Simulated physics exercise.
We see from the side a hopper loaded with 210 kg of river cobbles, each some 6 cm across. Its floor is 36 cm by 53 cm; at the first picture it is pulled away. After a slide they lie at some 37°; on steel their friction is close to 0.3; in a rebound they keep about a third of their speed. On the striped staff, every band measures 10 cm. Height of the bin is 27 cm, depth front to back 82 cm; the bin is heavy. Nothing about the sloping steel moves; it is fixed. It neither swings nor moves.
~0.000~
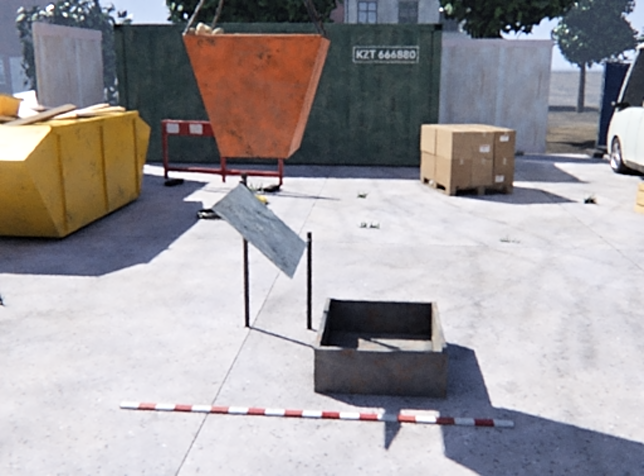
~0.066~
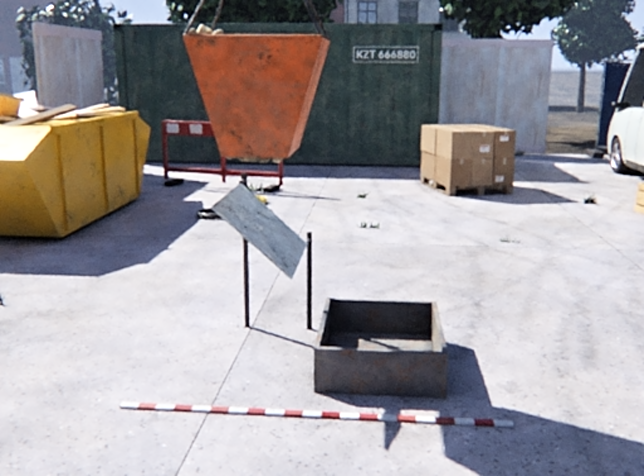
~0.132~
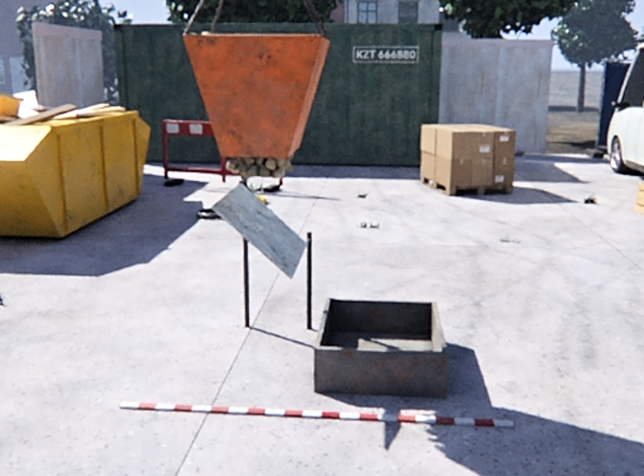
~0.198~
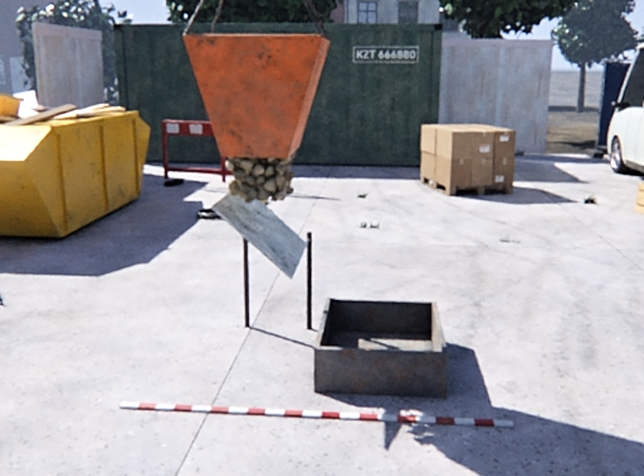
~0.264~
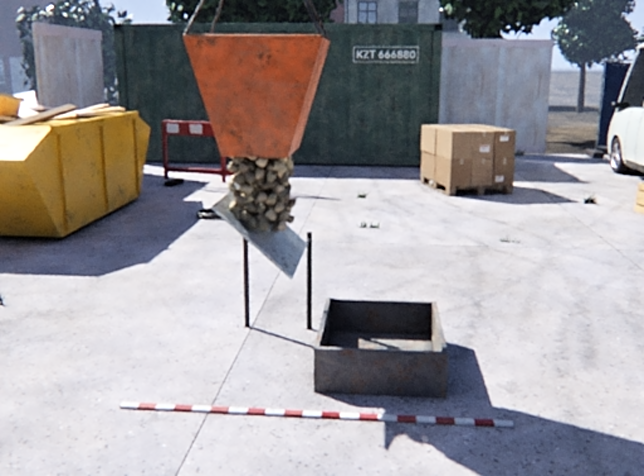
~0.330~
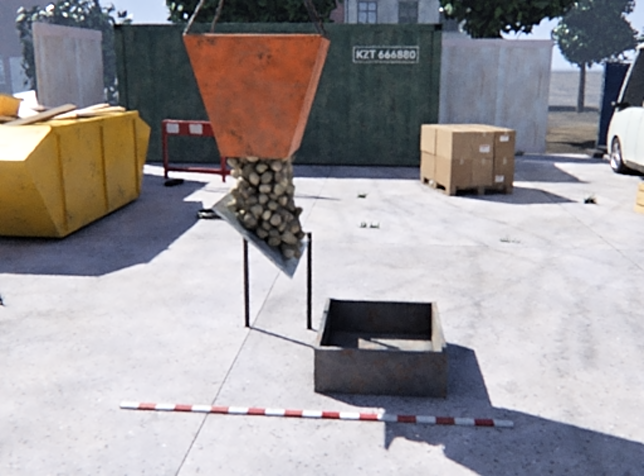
An orange hopper releases round stones from its bottom onto a tilted plate below.
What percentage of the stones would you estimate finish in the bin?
75 %.
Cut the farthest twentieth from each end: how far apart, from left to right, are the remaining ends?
Width: Near 60 cm.
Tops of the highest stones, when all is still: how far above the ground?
About 30 cm above the ground.
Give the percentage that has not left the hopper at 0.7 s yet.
Held: Near 0 %.
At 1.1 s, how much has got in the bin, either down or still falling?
Roughly 75 percent.
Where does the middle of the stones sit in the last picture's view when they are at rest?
I'd point to somewhere near (381, 345).
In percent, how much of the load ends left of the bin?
Approximately 0 in a hundred, give or take.
After 0.7 s, 0 % in the hopper, 33 % on the steel, 23 % falling or lying left of the bin, 36 % falling or lying in the bin, 8 % falling or lying beside or right of the bin; the stones farthest right are at (422, 345).
After 1.1 s, 0 % in the hopper, 1 % on the steel, 5 % falling or lying left of the bin, 73 % falling or lying in the bin, 22 % falling or lying beside or right of the bin; the stones farthest right are at (471, 359).
After 1.7 s, 0 % in the hopper, 2 % falling or lying left of the bin, 75 % falling or lying in the bin, 23 % falling or lying beside or right of the bin; the stones farthest right are at (577, 425).
After 2.6 s, 0 % in the hopper, 2 % falling or lying left of the bin, 75 % falling or lying in the bin, 23 % falling or lying beside or right of the bin; the stones farthest right are at (597, 429).
After 4.5 s, 0 % in the hopper, 2 % left of the bin, 75 % in the bin, 23 % beside or right of the bin; the stones farthest right are at (597, 429).
